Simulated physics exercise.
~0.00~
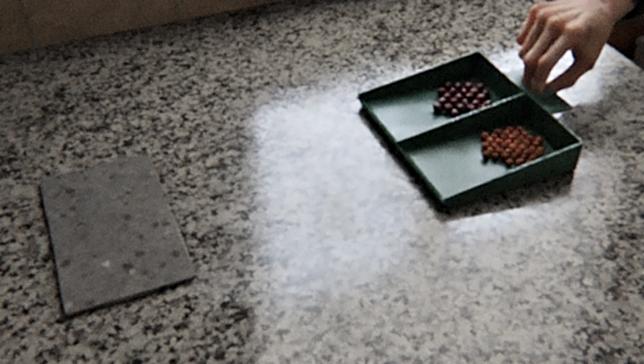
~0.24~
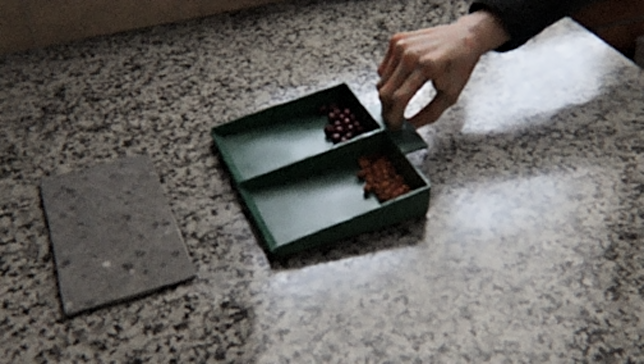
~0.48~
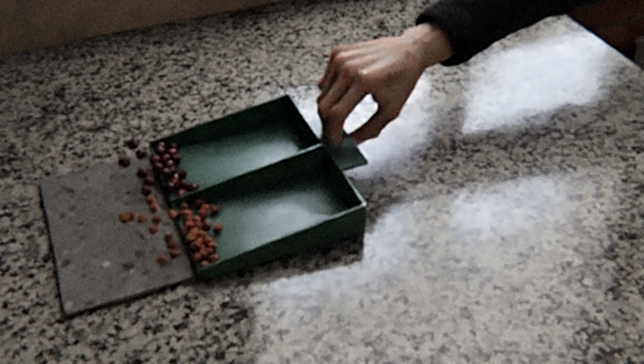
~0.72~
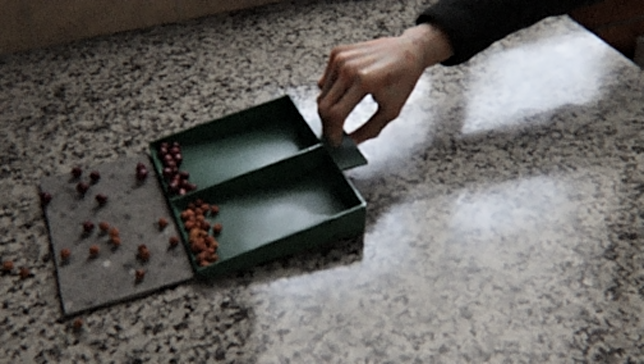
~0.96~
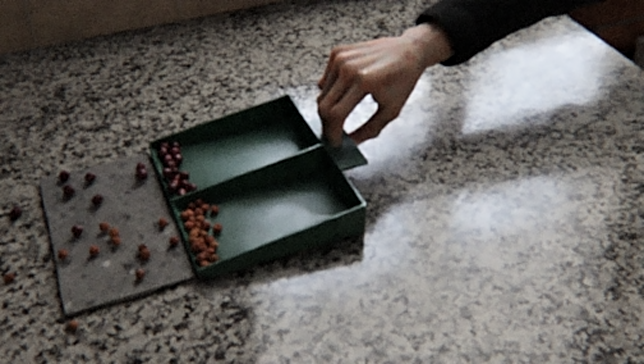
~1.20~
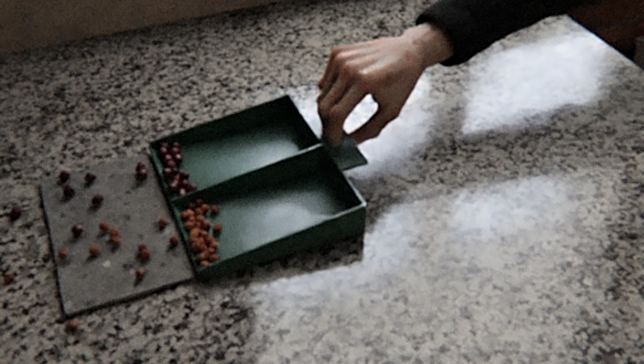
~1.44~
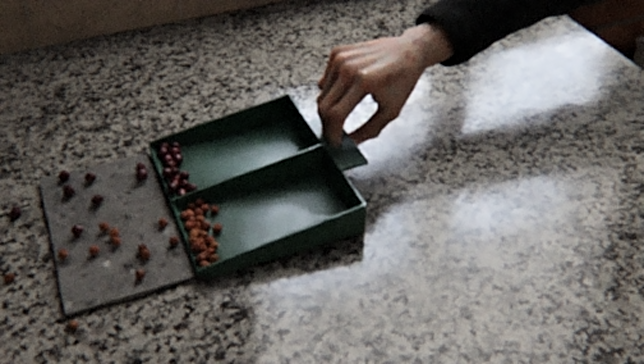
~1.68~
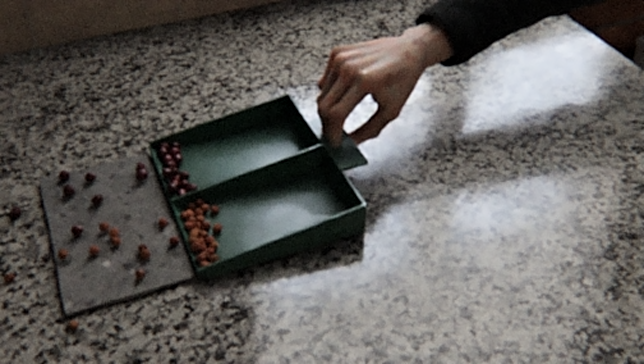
Green divided tray of small red and orange pieces pushed left by hand, stopping at a gray slab and spilling some from both compartments.
